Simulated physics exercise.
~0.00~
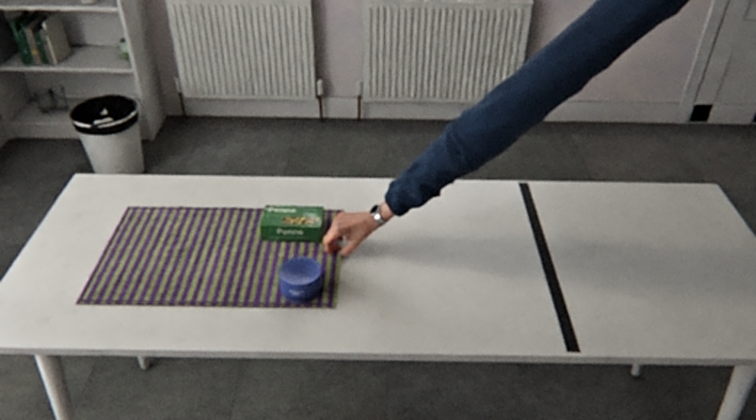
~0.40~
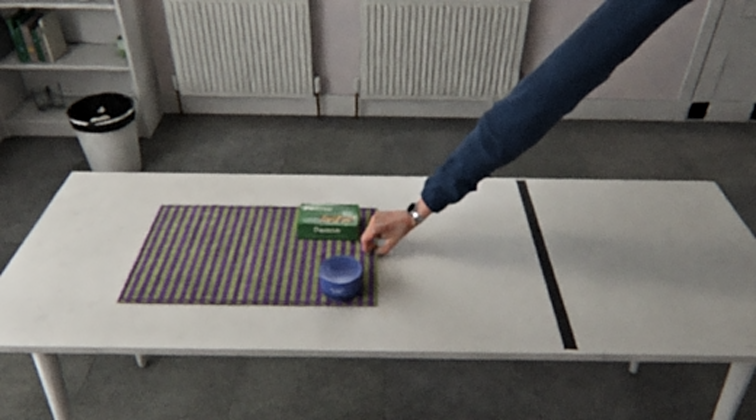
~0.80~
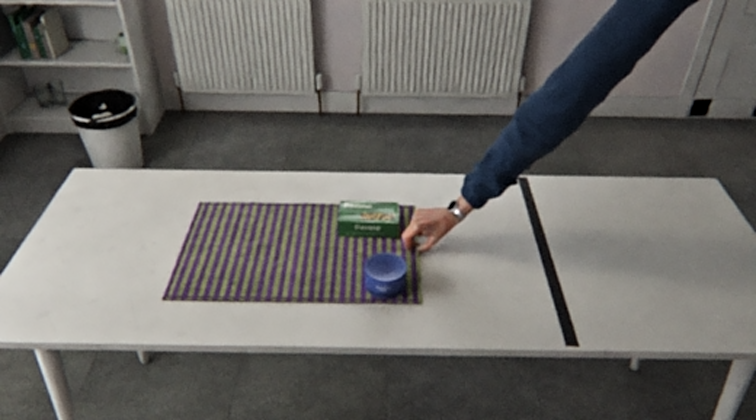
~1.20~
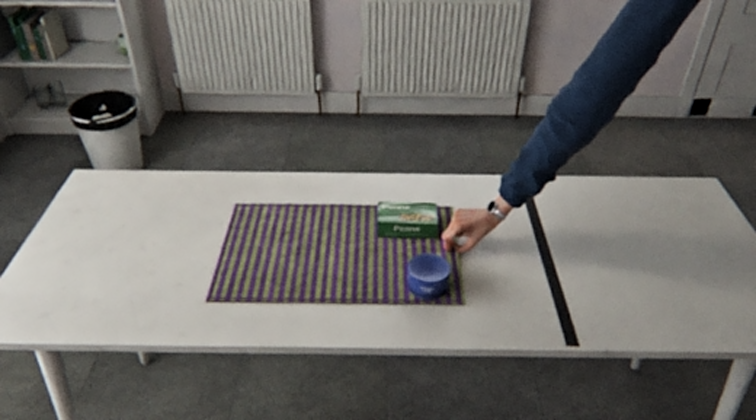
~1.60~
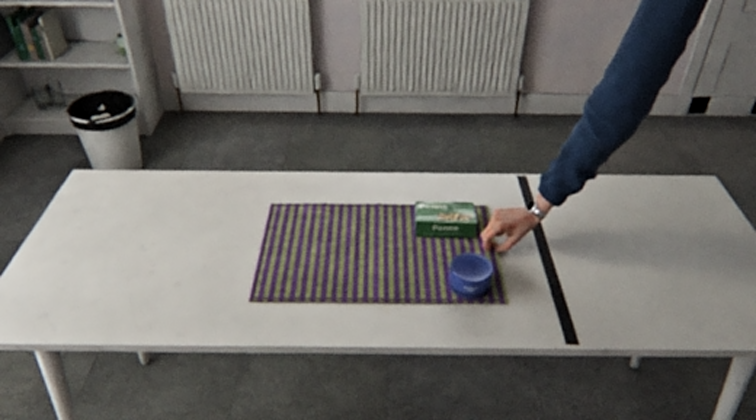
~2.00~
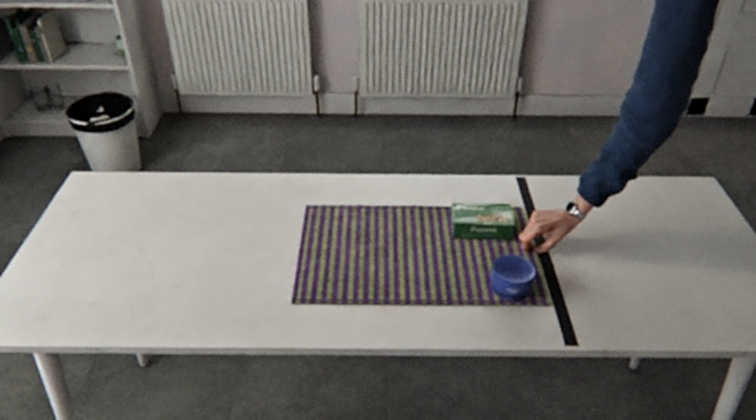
On a white table, a hand pulls a striped cloth carrying a green packet and blue tub right to black tape.
